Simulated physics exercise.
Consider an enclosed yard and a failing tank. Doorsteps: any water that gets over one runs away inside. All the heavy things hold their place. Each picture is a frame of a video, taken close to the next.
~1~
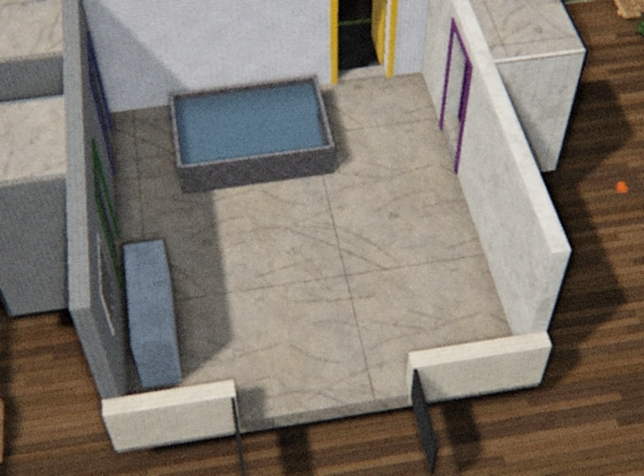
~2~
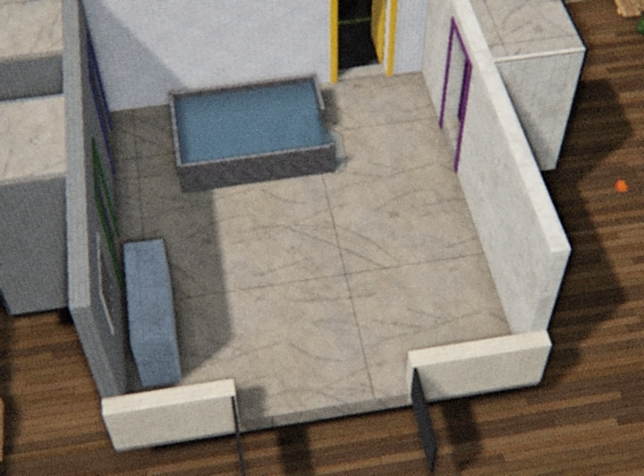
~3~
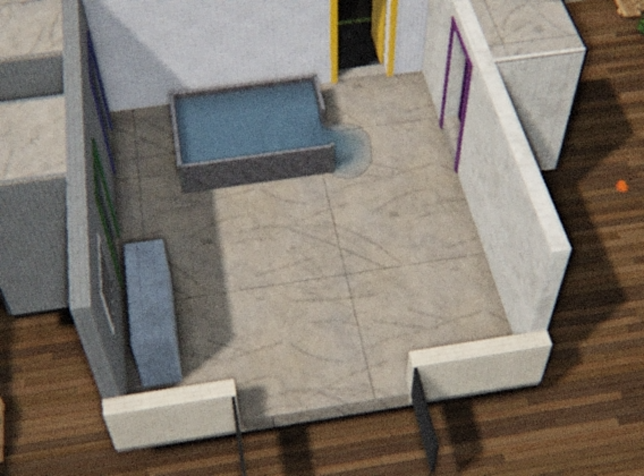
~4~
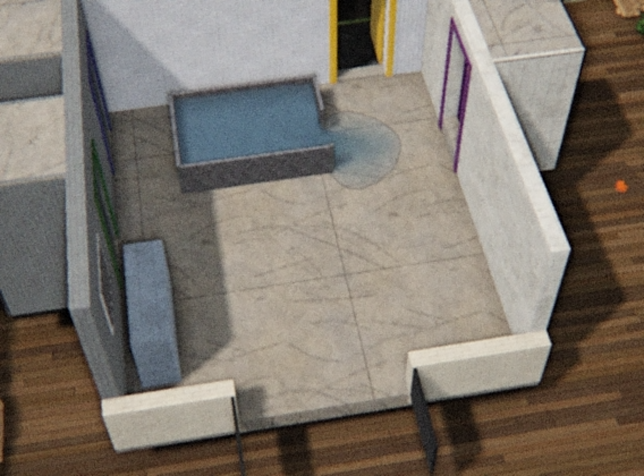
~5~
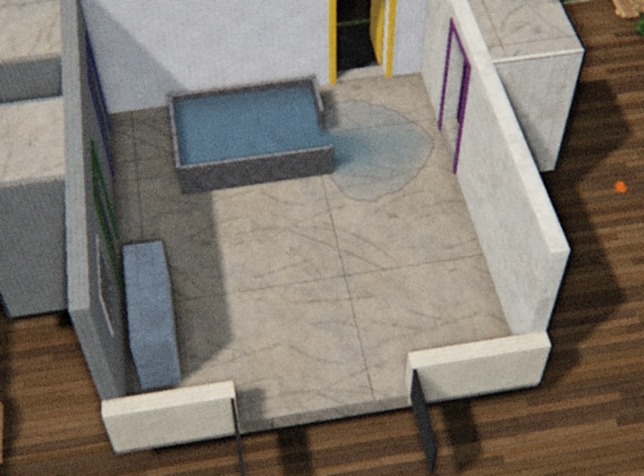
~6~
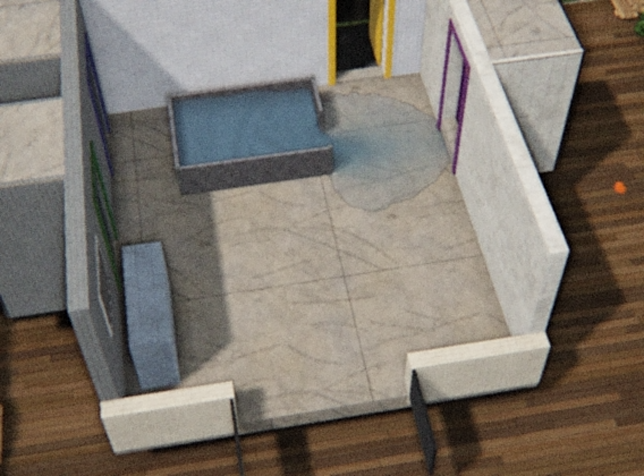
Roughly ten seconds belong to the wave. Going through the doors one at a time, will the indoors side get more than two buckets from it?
Blue door: Two buckets at most, yellow door: Above two buckets, purple door: Two buckets at most, green door: Two buckets at most.
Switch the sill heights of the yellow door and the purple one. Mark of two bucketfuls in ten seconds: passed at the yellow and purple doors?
Result: Yellow door comes in below; purple door ends up above the limit.
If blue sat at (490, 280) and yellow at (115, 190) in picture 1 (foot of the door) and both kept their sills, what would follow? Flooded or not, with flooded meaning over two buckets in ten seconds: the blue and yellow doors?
As I see it, blue door does not reach it and yellow door does not reach it.
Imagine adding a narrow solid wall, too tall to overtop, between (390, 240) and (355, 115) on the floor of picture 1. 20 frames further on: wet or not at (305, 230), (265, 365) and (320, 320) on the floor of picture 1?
Taking the three spots in turn, they are inundated, inundated and inundated.
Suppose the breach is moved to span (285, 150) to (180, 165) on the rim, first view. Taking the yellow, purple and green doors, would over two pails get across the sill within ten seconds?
Going through them, the yellow one falls below the cutoff, the purple one falls below the cutoff, the green one clears the cutoff.
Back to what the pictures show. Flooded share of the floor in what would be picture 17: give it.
That's roughly 25 per cent.
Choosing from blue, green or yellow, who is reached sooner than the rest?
I'd say it's the door marked yellow.
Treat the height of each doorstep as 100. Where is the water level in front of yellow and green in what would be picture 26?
Roughly 180 % and 0 %, respectively.
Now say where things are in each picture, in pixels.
The first picture shows the open tank at (250, 123) is whole and still.
In the second picture, the front is at a hidden place, out from the gap at (326, 146).
In the third picture, the front is at (361, 134), out from the gap at (326, 147).
In the fourth picture, the front is at (394, 137), out from the gap at (325, 147).
In the fifth picture, the front is at (428, 144), out from the gap at (325, 148).
In the sixth picture, water pours out at (324, 148) and has run to (448, 155).
A moment on, water covers 20 % of the floor; the blue door not reached, the yellow door wet at the sill, nothing in, the purple door wet at the sill, nothing in, the green door not reached.
Next, water covers 25 % of the floor; the blue door not reached, the yellow door wet at the sill, nothing in, the purple door wet at the sill, nothing in, the green door not reached.
Then, water covers 40 % of the floor; the blue door not reached, the yellow door under two buckets in, the purple door wet at the sill, nothing in, the green door not reached.
Later, water covers 65 % of the floor; the blue door wet at the sill, nothing in, the yellow door over two buckets in, the purple door wet at the sill, nothing in, the green door not reached.
In the end, water covers 90 % of the floor; the blue door under two buckets in, the yellow door over two buckets in, the purple door wet at the sill, nothing in, the green door wet at the sill, nothing in.
